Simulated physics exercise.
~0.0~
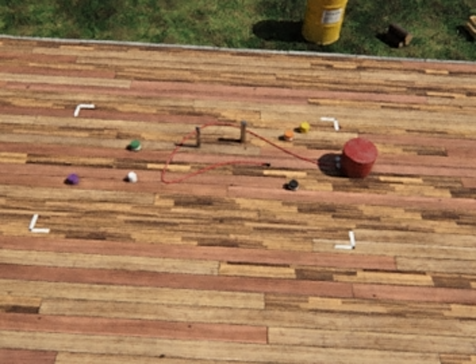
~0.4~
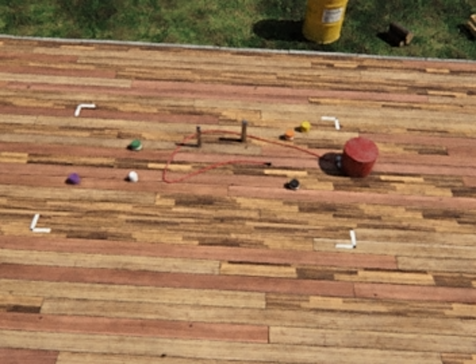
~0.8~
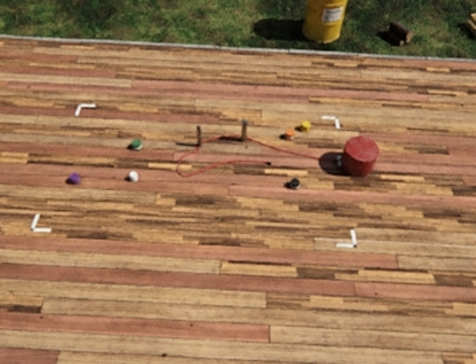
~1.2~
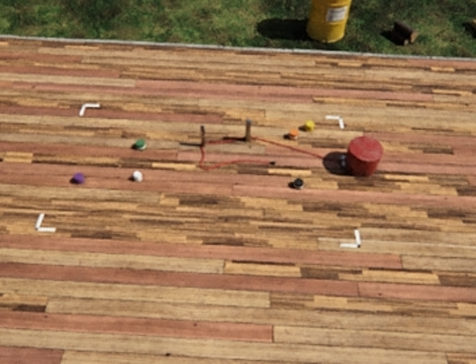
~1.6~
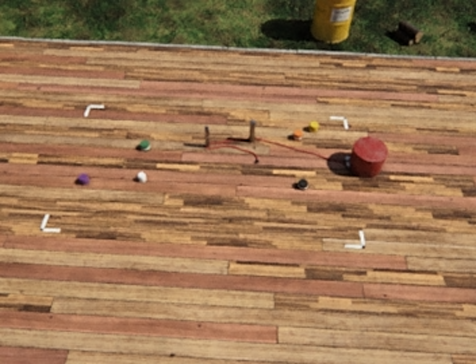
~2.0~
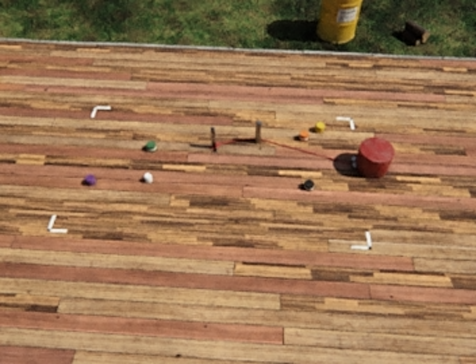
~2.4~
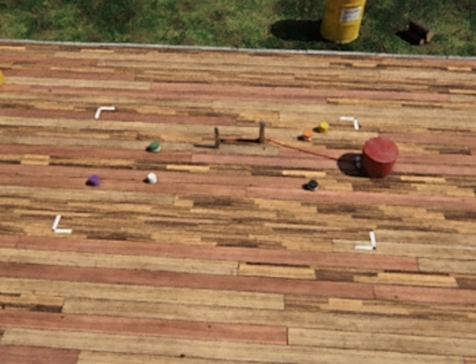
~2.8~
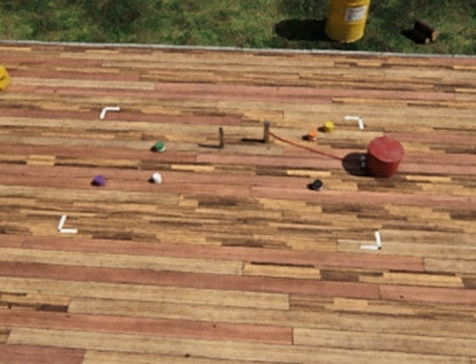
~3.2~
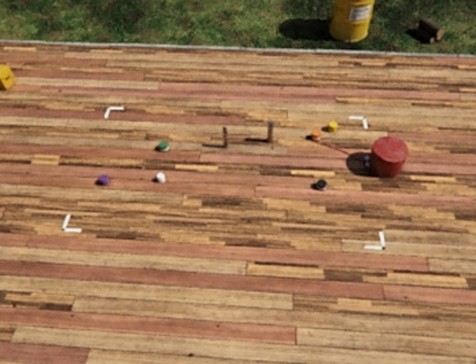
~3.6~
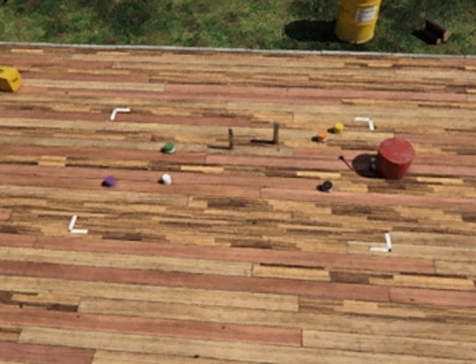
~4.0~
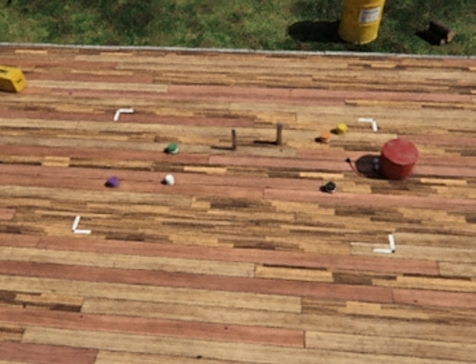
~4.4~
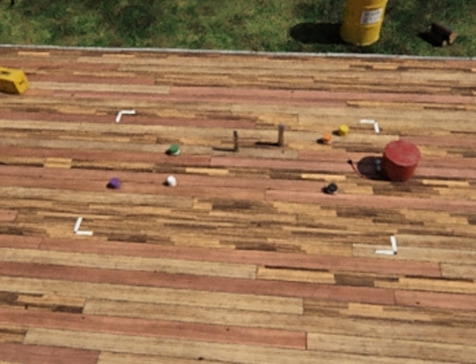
On a sunlit wooden deck marked with white corner pieces, a thin reddish lead looped around two short posts was drawn in toward a red reel at the right until hardly any still showed, while the small colourful containers around it stayed put.
